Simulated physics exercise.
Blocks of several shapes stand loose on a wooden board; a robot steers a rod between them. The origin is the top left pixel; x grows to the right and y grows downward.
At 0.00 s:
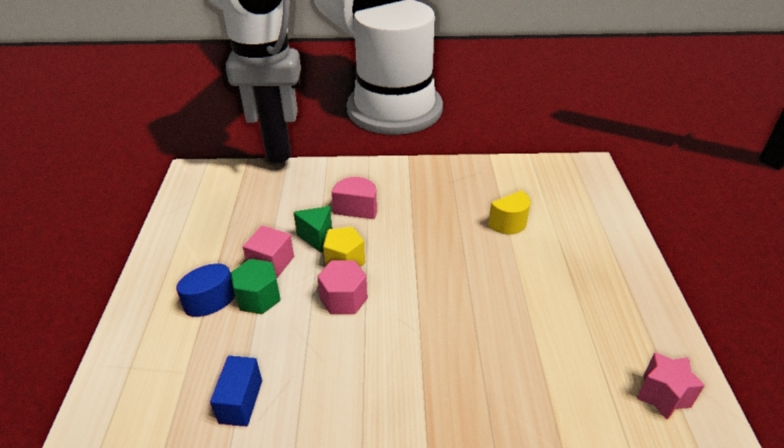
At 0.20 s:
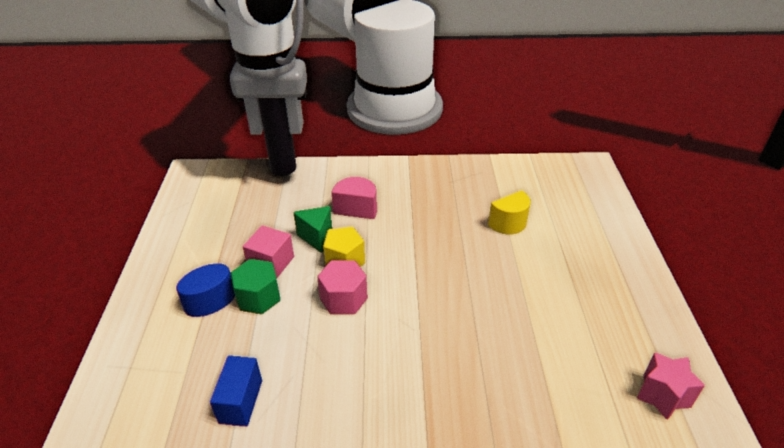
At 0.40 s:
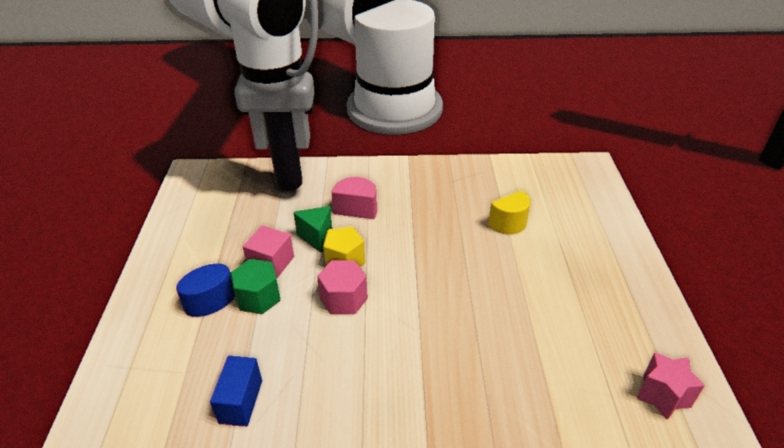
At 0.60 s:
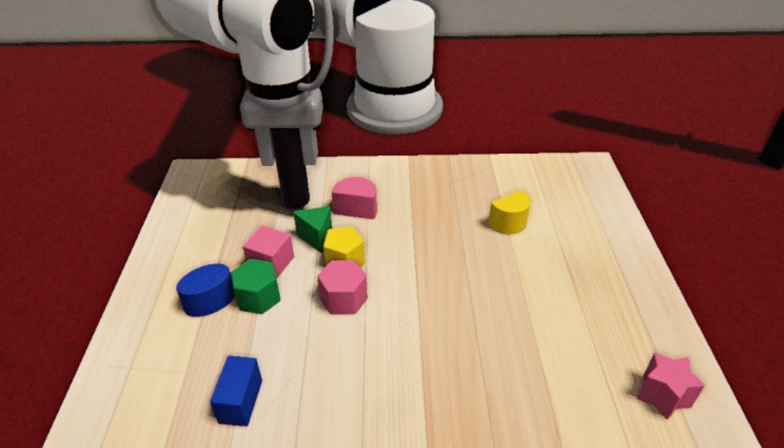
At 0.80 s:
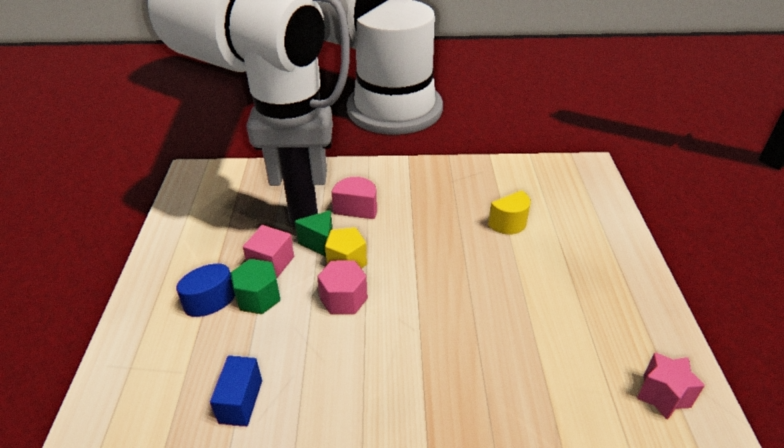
A robot arm lowered its black rod from the board's back edge toward the scattered colored blocks, moving forward and slightly right, then nudged the green triangular one slightly while the rest barely moved.
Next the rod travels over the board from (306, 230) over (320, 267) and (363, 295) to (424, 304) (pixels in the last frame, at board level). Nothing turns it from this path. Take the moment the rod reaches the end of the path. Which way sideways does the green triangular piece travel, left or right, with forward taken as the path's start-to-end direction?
Side: Right.
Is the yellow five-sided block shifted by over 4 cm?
Answer: No.
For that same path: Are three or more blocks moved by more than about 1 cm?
The answer is yes.
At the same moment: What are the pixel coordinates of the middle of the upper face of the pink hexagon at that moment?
Its top face will be centred at roughly (370, 308).
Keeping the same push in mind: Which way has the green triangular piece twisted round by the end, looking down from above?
It goes round the way clock hands do.
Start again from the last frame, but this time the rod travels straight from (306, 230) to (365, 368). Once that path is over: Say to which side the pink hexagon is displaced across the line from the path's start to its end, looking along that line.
The answer is left: Facing from the path's start to its end, that's where the pink hexagon shifts.
On the path given first. One third of the way, rod (319, 257); green triangular piece (328, 263); pink hexagon (356, 292); yellow five-sided block (355, 242), turned 20° anticlockwise.
Two thirds of the way, rod (362, 284); green triangular piece (340, 292), turned 35° clockwise; pink hexagon (370, 308); yellow five-sided block (362, 243), turned 55° anticlockwise.
At the end, rod (425, 293); pink square piece still; green triangular piece (340, 292), turned 35° clockwise; pink hexagon (370, 308); yellow five-sided block (362, 243), turned 55° anticlockwise.
